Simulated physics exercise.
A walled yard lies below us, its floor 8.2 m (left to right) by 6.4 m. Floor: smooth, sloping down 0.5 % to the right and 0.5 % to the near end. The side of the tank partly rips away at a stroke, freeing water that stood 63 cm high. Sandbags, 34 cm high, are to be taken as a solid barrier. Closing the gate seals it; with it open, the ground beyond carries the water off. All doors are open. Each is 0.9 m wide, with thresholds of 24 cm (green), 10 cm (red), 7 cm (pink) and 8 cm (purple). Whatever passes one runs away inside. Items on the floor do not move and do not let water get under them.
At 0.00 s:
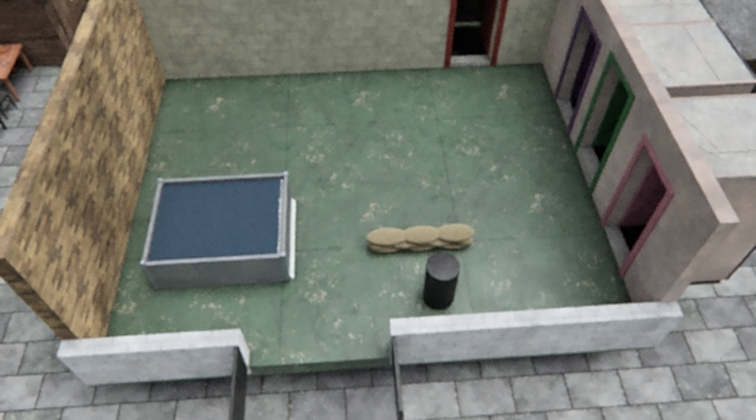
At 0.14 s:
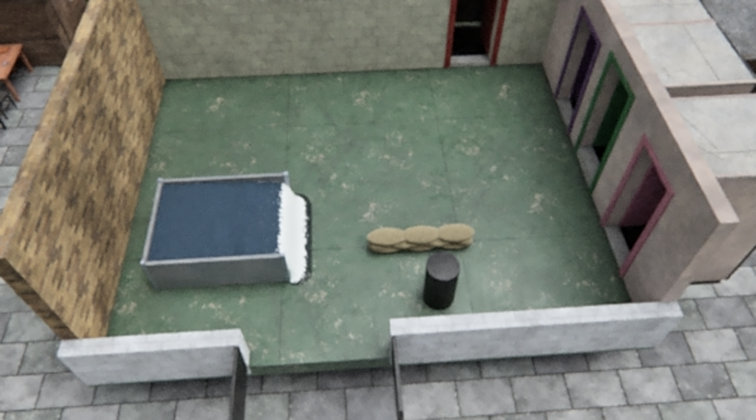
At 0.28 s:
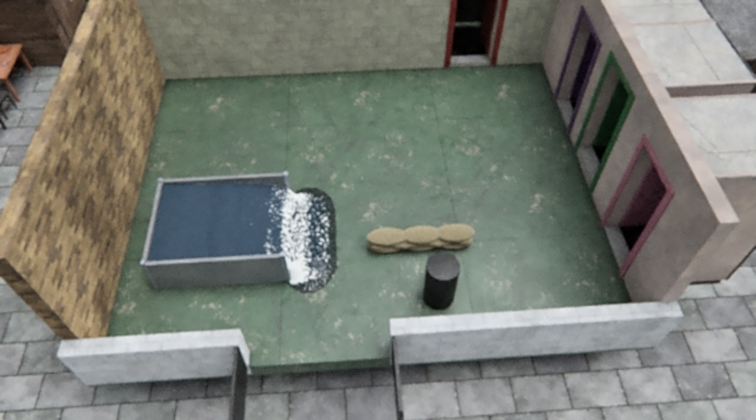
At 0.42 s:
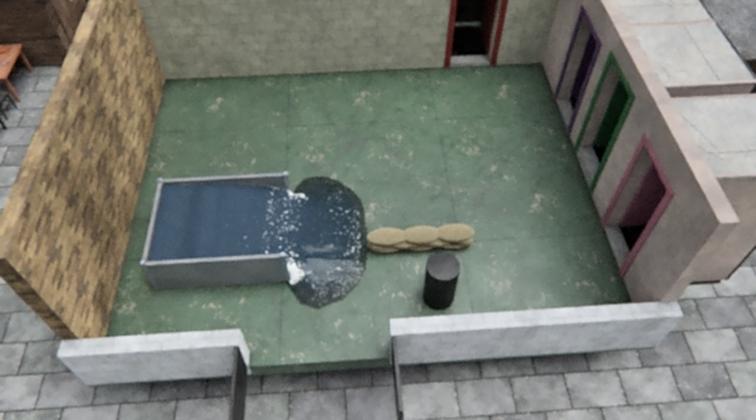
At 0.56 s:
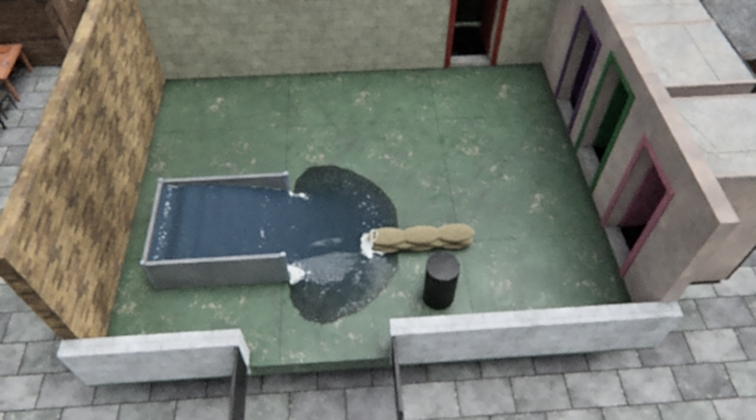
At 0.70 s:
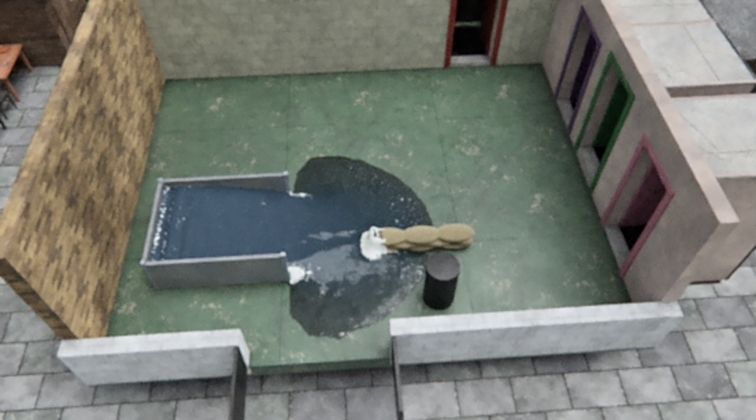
A walled yard with a mottled green floor is seen from high above by a camera that stays still. A grey-rimmed tank of dark blue water sits at left near a wood-toned wall, with tan sandbags and a black cylinder toward the right, and purple, green and pink doorways along the right wall. Water bursts from the tank's right side in white froth, spreads in a widening dark pool, and foams against the sandbags, which stay put.
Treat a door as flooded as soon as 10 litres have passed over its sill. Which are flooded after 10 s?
In order: Green door: The total remains smaller than the cap; red door: The total remains smaller than the cap; pink door: The total grows larger than the cap; purple door: The total grows larger than the cap.
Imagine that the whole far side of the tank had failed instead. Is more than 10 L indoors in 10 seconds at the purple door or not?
Against the limit, purple exceeds it.
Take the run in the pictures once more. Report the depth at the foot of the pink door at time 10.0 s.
It comes to near 7.5 cm.
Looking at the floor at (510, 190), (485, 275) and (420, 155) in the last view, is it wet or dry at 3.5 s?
First spot soaked, second soaked, third soaked.
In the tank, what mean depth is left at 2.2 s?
The mean depth is some 20 cm.
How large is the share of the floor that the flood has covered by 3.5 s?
Near 55 per cent is wet.
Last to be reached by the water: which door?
That would be the red door.
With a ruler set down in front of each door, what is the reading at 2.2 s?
You'd see green at 19 cm, red at 0 cm, pink at 7 cm and purple at 0 cm.
After 1.4 s water covers 25 % of the floor and is deepest (38 cm) near (362, 245); green door not reached, red door not reached, pink door not reached, purple door not reached.
After 2.2 s water covers 45 % of the floor and is deepest (30 cm) near (362, 245); green door 19 cm at the sill, 0 L in, red door not reached, pink door 7 cm at the sill, 0 L in, purple door not reached.
After 3.5 s water covers 55 % of the floor and is deepest (20 cm) near (607, 249); green door 18 cm at the sill, 0 L in, red door 3 cm at the sill, 0 L in, pink door 19 cm at the sill, 24 L in, purple door 15 cm at the sill, 18 L in.
After 6.0 s water covers 55 % of the floor and is deepest (13 cm) near (541, 117); green door 8 cm at the sill, 0 L in, red door 9 cm at the sill, 3 L in, pink door 11 cm at the sill, 100 L in, purple door 11 cm at the sill, 40 L in.
After 10.0 s water covers 75 % of the floor and is deepest (8 cm) near (552, 243); green door 7 cm at the sill, 0 L in, red door 5 cm at the sill, 3 L in, pink door 7 cm at the sill, 109 L in, purple door 6 cm at the sill, 47 L in.
